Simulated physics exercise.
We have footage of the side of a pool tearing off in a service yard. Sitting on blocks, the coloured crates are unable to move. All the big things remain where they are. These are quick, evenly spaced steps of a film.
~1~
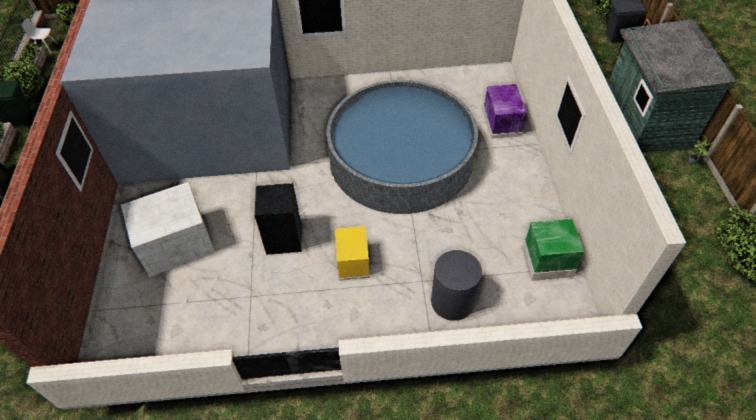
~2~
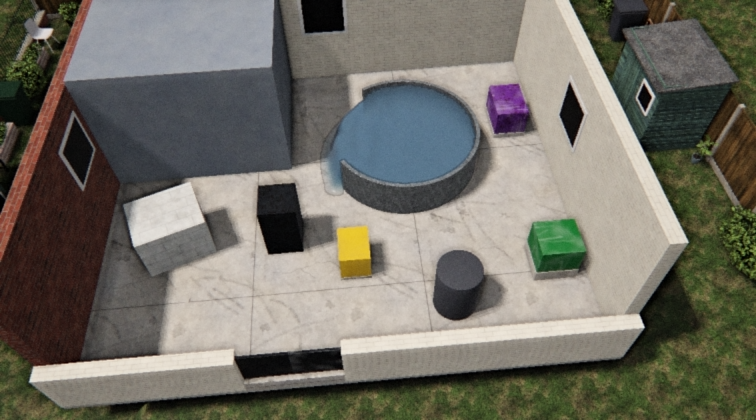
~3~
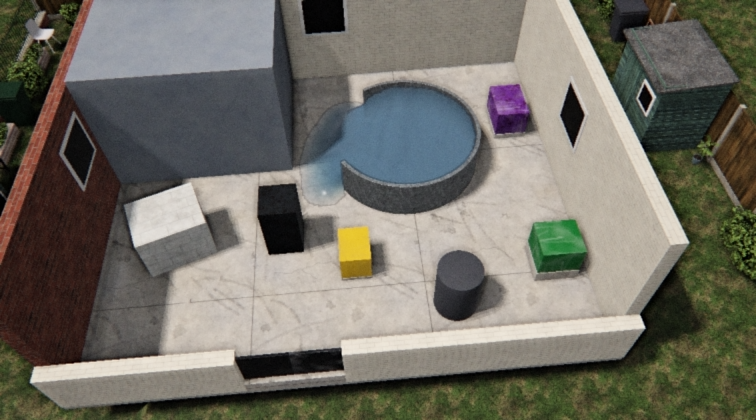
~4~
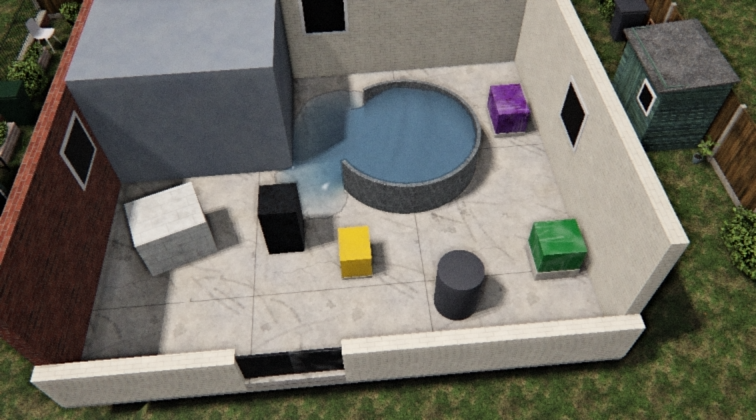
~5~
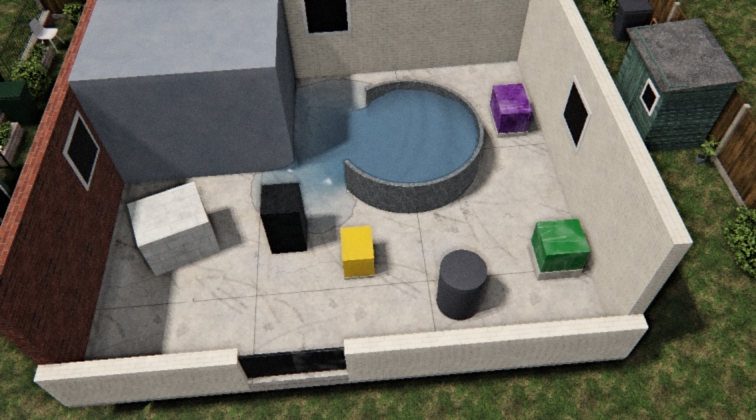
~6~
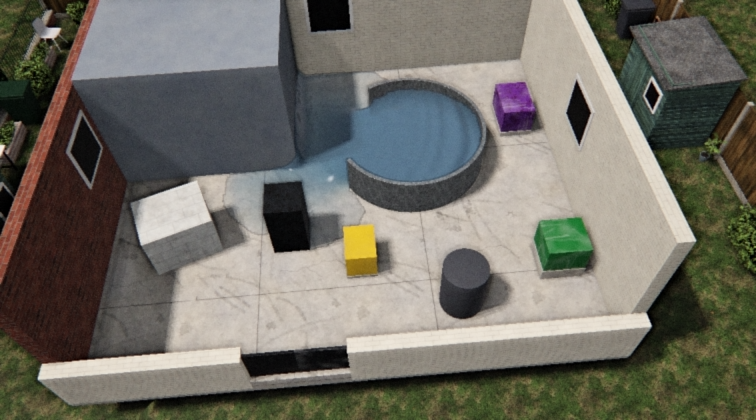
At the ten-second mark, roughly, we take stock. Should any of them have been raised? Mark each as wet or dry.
Green crate: Dry; yellow crate: Wet; purple crate: Wet.
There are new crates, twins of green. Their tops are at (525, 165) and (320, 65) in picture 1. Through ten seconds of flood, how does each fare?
So, the first one stays clear of it, and the next one gets caught.
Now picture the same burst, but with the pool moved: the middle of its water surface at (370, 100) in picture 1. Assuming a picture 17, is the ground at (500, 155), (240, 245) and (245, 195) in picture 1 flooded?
As listed: Free of water, covered, free of water.
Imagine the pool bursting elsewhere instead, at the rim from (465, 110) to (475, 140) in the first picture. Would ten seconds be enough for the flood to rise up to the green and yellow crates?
Note: Green crate is overtopped; yellow crate is overtopped.
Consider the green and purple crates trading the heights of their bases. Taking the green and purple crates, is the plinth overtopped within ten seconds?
One by one: The green crate is reached; the purple crate is reached.
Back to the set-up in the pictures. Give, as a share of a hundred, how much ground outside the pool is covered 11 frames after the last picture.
Some 40 in a hundred.
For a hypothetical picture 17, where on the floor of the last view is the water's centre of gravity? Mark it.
I'd say near (351, 151).
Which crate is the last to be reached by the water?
The answer here is the green one.
A moment on, water covers 25 % of the floor; the green crate not reached, the yellow crate water round its plinth, the purple crate not reached.
Next, water covers 40 % of the floor; the green crate not reached, the yellow crate water round its plinth, the purple crate not reached.
Then, water covers 65 % of the floor; the green crate not reached, the yellow crate water round its plinth, the purple crate water round its plinth.
Later, water covers 90 % of the floor; the green crate water round its plinth, the yellow crate water round its plinth, the purple crate water round its plinth.
In the end, water covers 100 % of the floor; the green crate stayed above the water, the yellow crate was topped, the purple crate was topped.
